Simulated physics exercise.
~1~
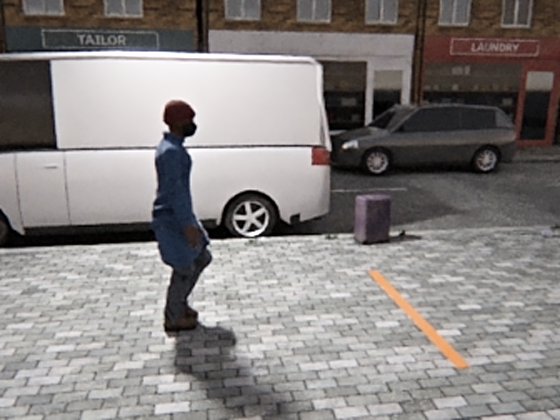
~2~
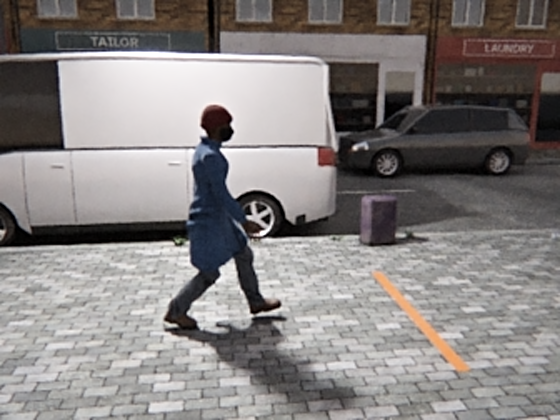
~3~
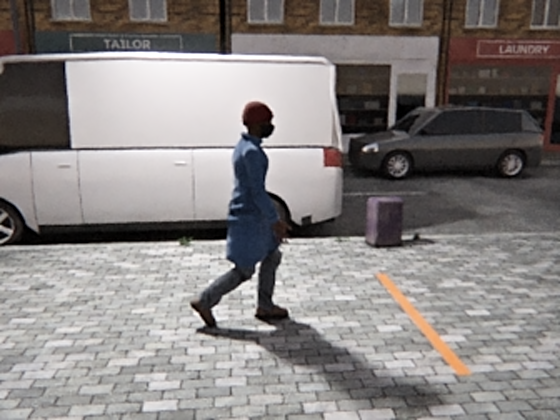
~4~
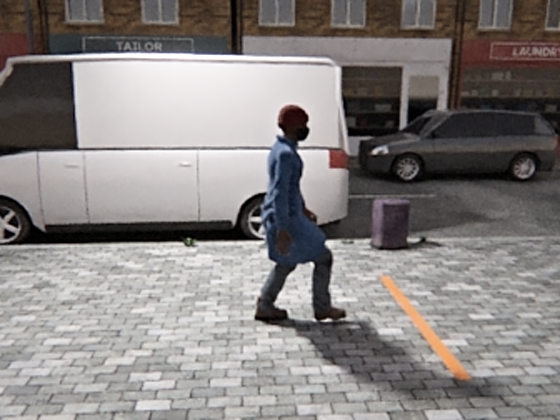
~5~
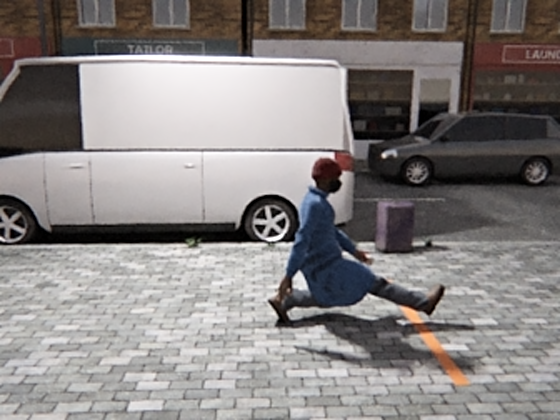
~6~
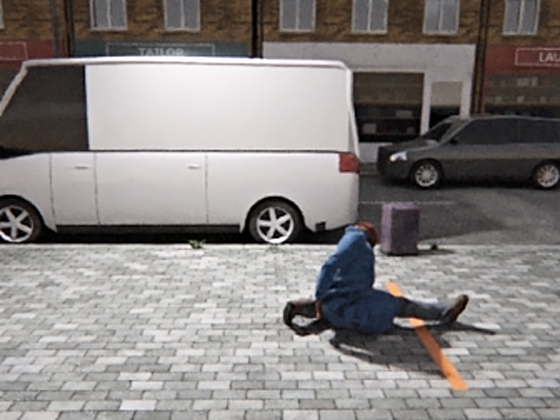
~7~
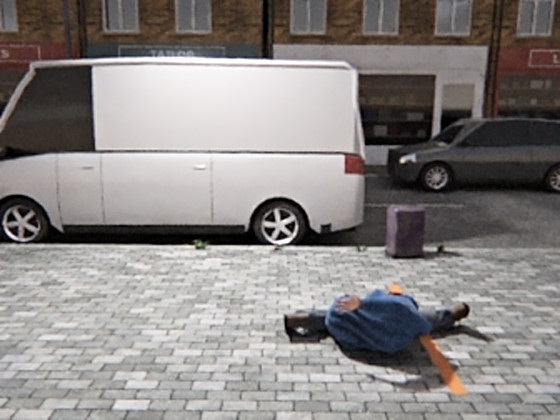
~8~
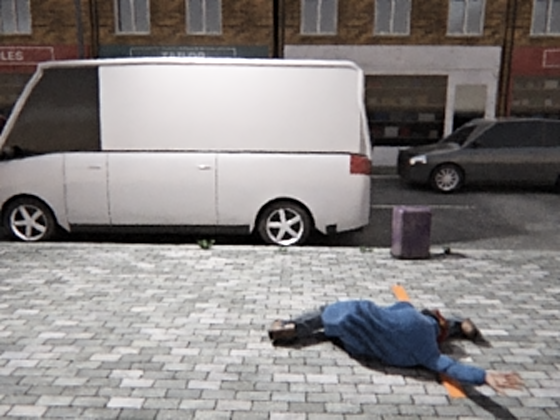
On a paved street beside a white van, a person in a blue coat strides right, collapses and ends lying across orange tape.
